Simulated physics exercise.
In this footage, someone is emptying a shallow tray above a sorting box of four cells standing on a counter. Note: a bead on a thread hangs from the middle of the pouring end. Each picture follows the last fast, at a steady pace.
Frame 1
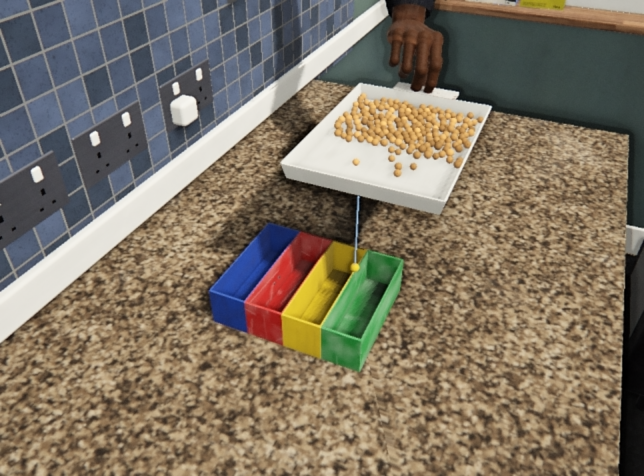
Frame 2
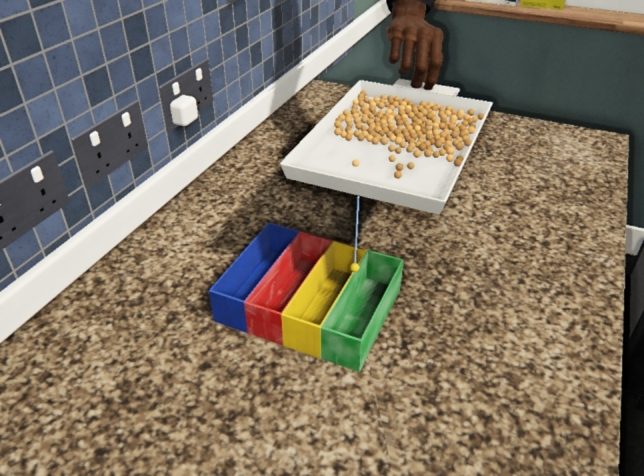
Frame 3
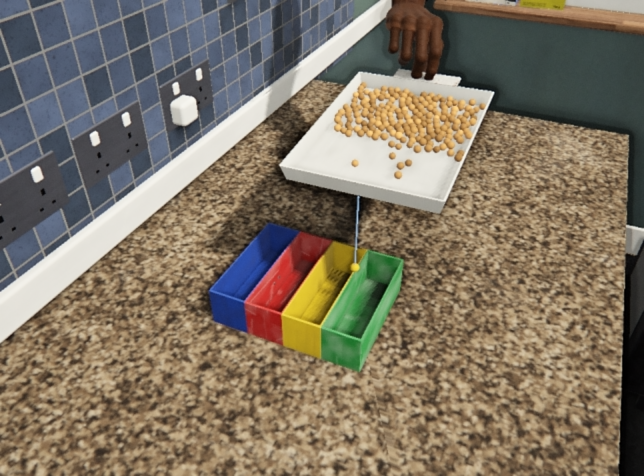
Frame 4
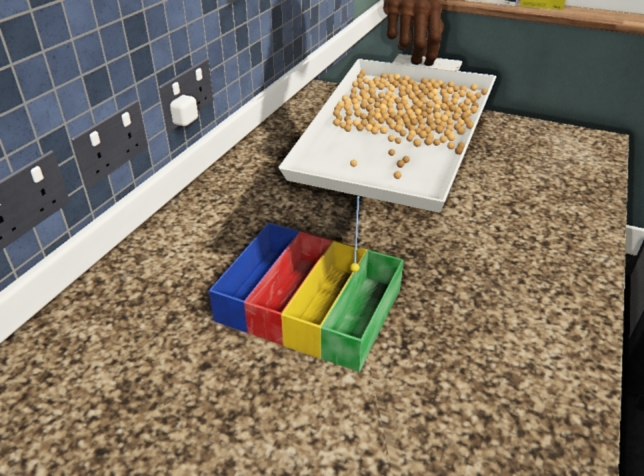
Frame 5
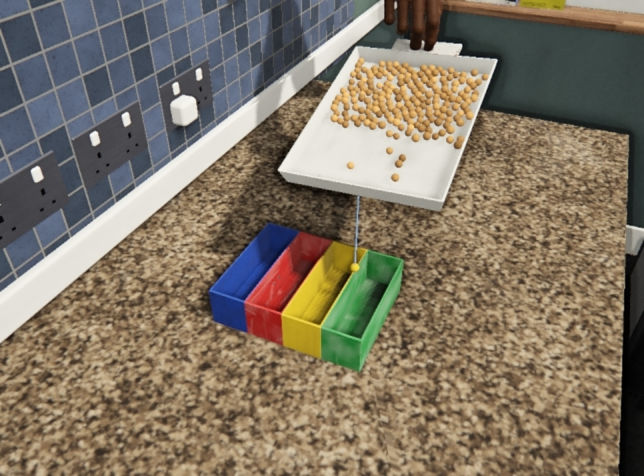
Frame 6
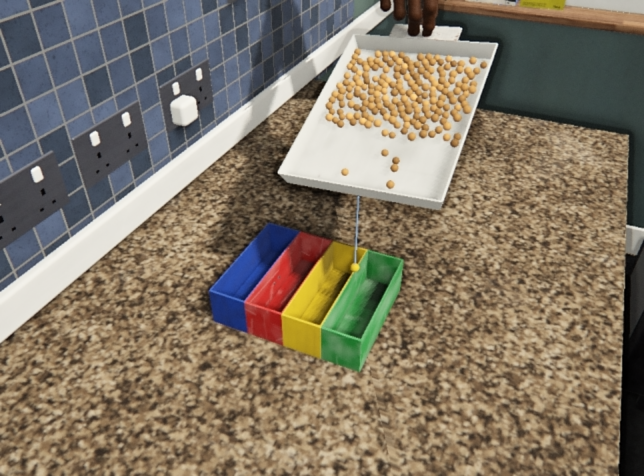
A white shallow tray of small round tan beads is held by a hand at its far end above a speckled brown counter, seen from above at an angle by a still camera, with blue tiles and sockets at left. Below, blue, red, yellow and green cells sit left to right, a yellow bead hanging on a thread above them. The tray's far end rises steadily, its near edge dipping slightly left, and the beads begin shifting slightly toward that edge.
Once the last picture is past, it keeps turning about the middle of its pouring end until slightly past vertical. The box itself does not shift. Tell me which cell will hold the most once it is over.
The red cell will hold the most.
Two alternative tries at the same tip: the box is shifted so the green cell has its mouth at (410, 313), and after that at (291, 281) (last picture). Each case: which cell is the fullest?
Try 1: Blue. Try 2: The green one.
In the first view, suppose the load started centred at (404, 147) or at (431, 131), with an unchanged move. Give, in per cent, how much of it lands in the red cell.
First case: Close to 40 %; second case: Close to 40 %.
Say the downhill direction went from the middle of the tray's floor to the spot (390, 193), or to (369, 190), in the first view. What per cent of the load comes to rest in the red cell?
Around 0 per cent first, around 10 per cent next.
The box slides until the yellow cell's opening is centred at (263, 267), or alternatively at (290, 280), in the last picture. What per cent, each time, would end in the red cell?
Close to 0 in a hundred, then close to 20 in a hundred.
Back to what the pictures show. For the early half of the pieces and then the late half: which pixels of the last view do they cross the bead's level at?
Starting near (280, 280), moving on to near (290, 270).
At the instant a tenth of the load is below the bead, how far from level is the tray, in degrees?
Close to 65° of tilt at that moment.
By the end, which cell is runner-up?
Yellow.
Soon, tray tipped steeply; about two thirds on the tray; a stray few in the red cell; a stray few in the yellow cell; a stray few in the blue cell; a stray few in the green cell; about a third falling or outside the box.
A while on, tray tipped right over; a small part on the tray; about a quarter in the red cell; a small part in the yellow cell; a small part in the blue cell; a small part in the green cell; about a quarter falling or outside the box.
Towards the end, tray tipped past a quarter turn; about a third in the red cell; about a quarter in the yellow cell; a small part in the blue cell; a small part in the green cell; a small part falling or outside the box.
Finally, tray tipped past a quarter turn; about a third in the red cell; about a quarter in the yellow cell; a small part in the blue cell; a small part in the green cell; a small part outside the box.
